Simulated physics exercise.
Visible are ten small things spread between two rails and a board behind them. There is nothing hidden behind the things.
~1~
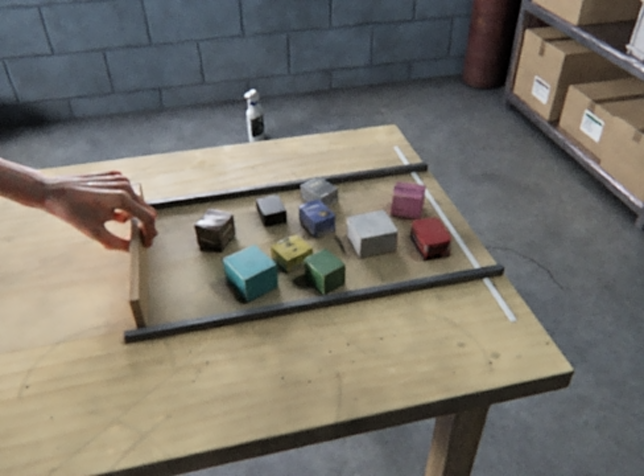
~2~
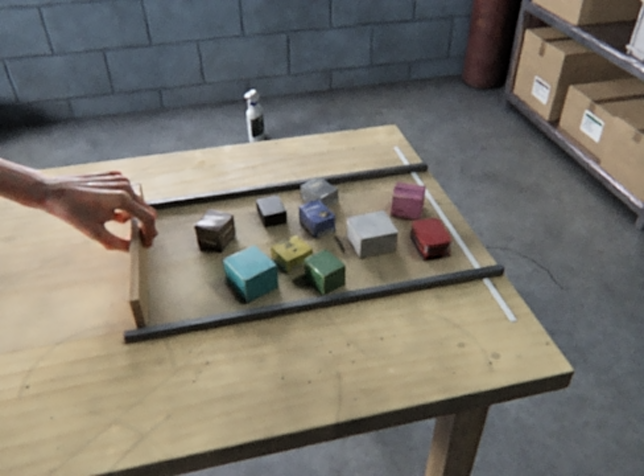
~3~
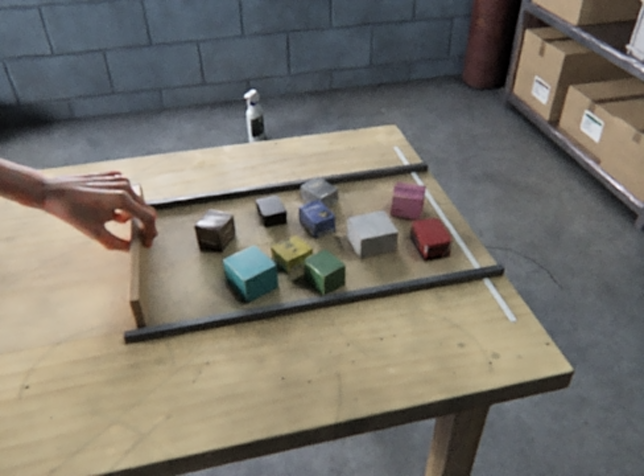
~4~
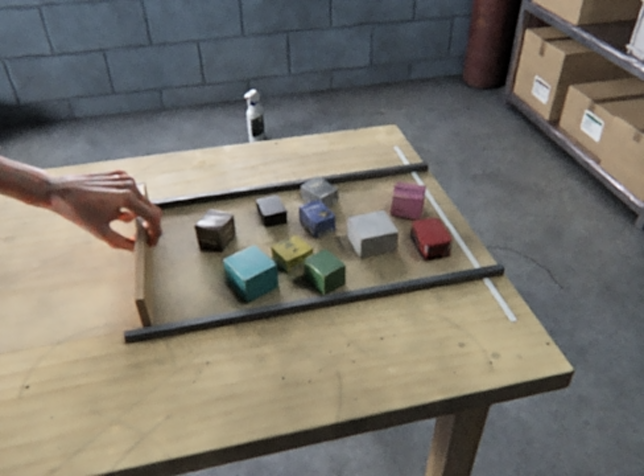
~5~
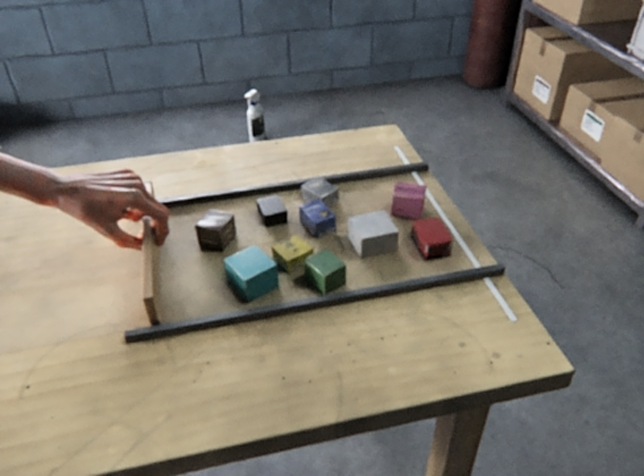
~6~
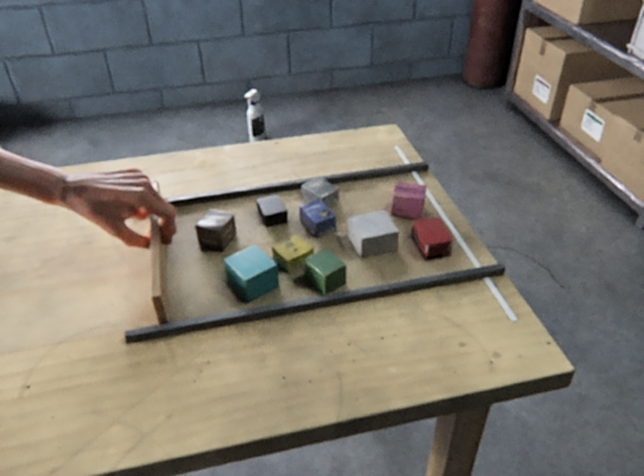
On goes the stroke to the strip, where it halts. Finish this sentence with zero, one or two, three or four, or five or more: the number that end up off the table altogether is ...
The number that end up off the table altogether is five or more.
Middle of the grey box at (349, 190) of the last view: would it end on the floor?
From that start, the object then does not stay.
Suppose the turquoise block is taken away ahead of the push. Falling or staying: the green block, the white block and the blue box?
The green block remains - the white block ends up below - the blue box ends up below.
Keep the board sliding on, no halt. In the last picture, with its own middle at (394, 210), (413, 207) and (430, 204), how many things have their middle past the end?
Counts per position: 1 / 2 / 5.
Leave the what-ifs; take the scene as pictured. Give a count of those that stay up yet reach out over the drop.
As for overhanging, the count is 5.
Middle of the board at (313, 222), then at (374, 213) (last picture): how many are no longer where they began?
The first count is 7, and then it's 10.
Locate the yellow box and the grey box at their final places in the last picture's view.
Yellow box: About (464, 219); grey box: About (432, 170).
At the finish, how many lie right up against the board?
The count is 5.
Soon after, none off yet; red case at rest near (431, 239); pink box at rest near (409, 200); white block at rest near (373, 234).
After that, none off yet; red case displaced about its own width near (457, 237); pink box displaced a little near (422, 197); white block displaced about its own width near (416, 225).
In the end, the number that fall off is five or more; gone, green block, blue box, white block, pink box and red case.
